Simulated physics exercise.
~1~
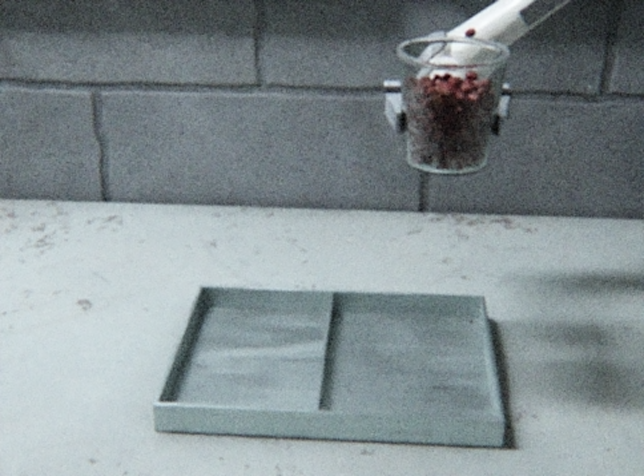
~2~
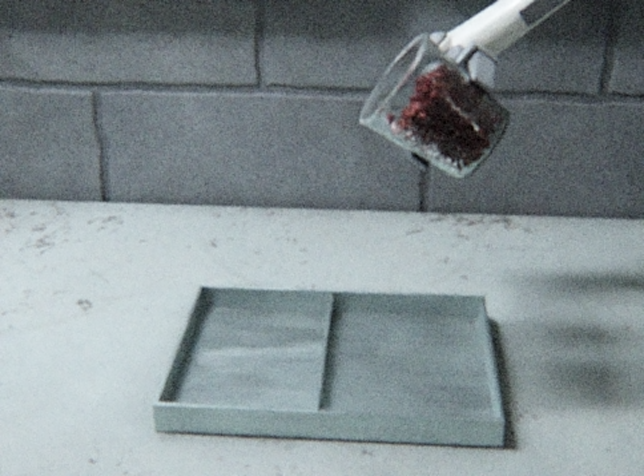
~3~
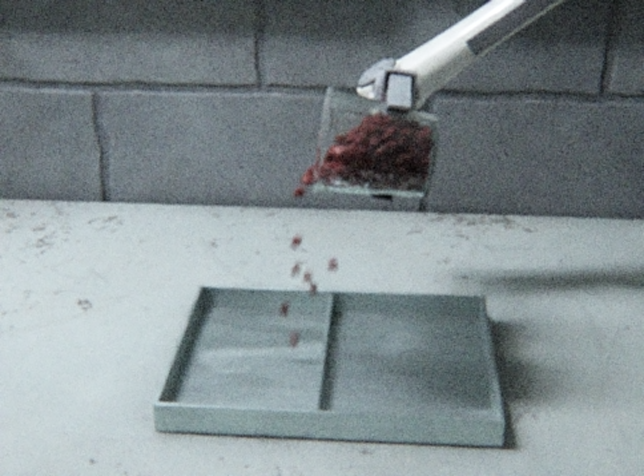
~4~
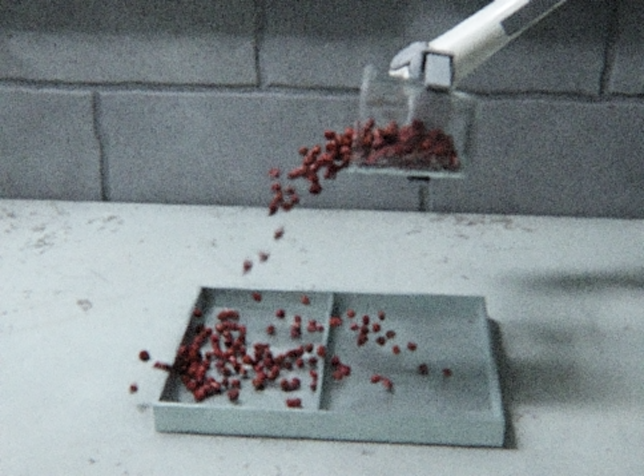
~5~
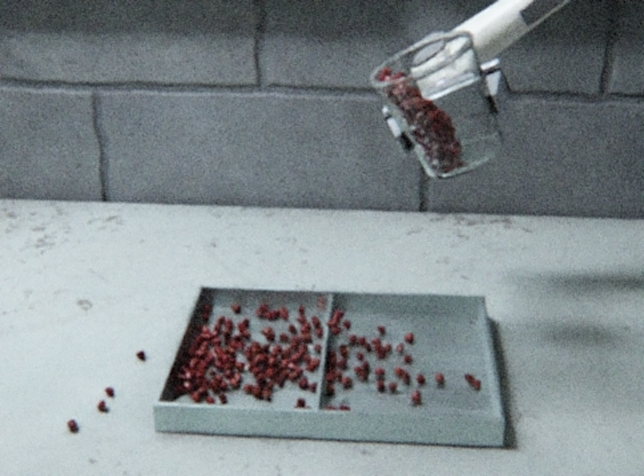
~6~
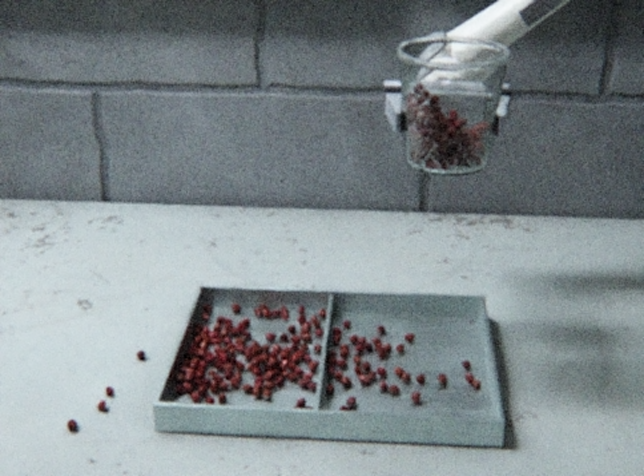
The clip opens with a robot arm holding a clear beaker of dark red beans upright above a shallow grey tray, which a low wall splits into two parts. The arm tips the beaker toward the left, then lowers it leftward onto its side as the first beans fall. More beans stream out while the beaker shifts back up and to the right, scattering mostly into the left part. The arm then swings the beaker back toward upright. It ends upright with many beans still inside, a smaller group in the tray's right part, and four on the table at left.
